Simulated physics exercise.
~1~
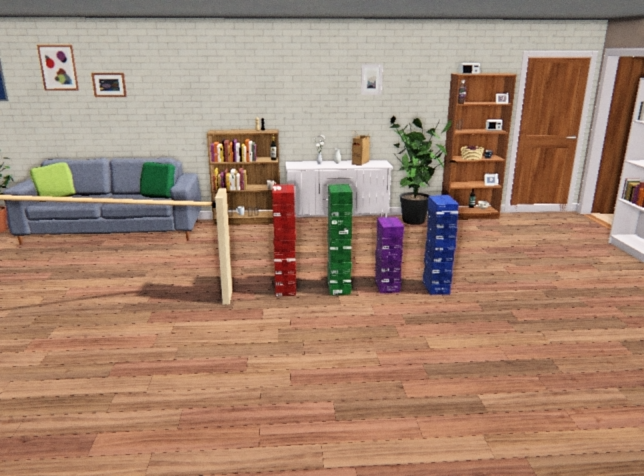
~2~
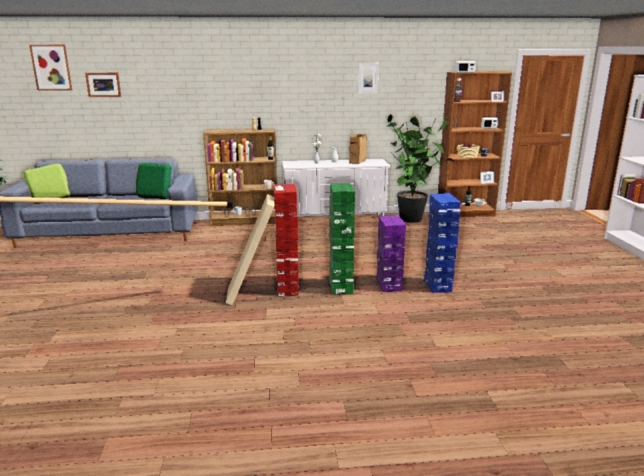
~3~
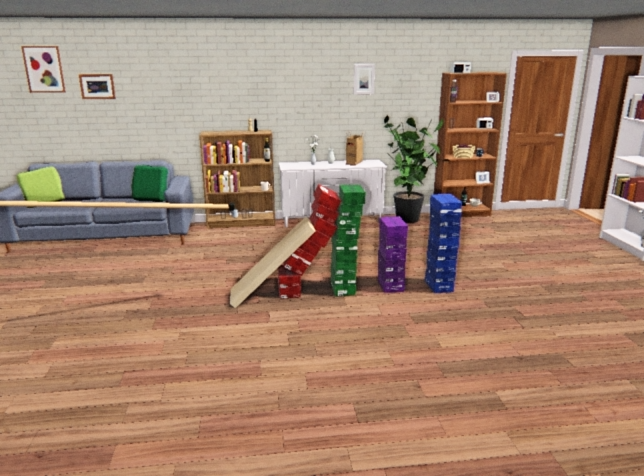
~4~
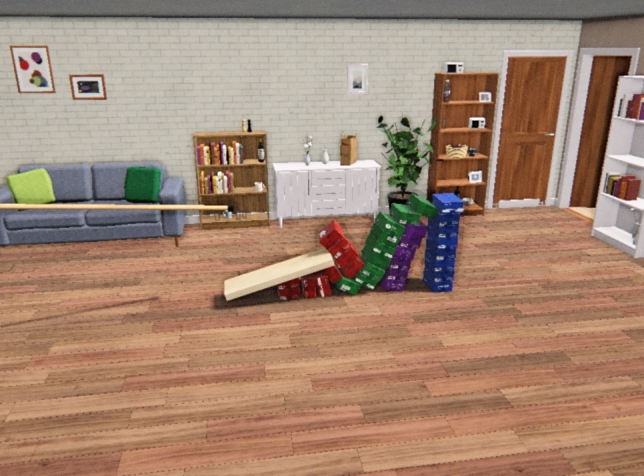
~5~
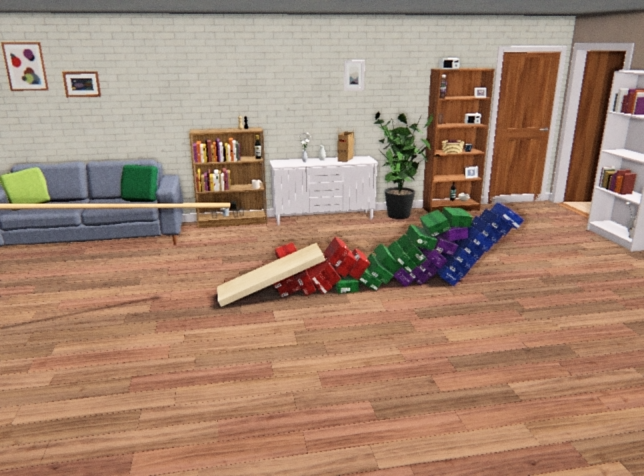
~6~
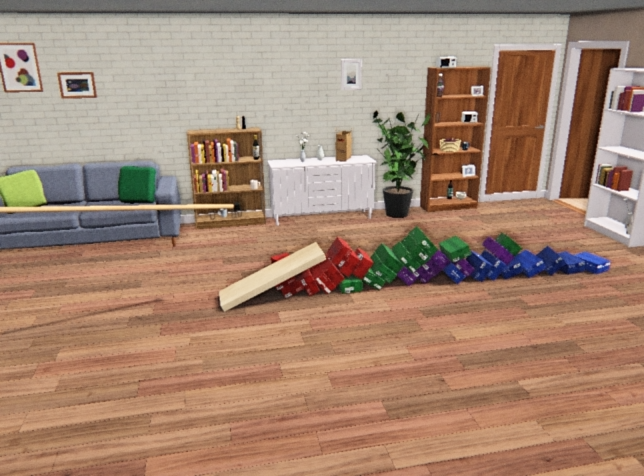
Four stacks of boxes, red, green, purple and blue, toppled to the right one after another in a living room when an upright wooden board tipped onto the red one, and they ended strewn across the floor with the board resting on the red boxes.
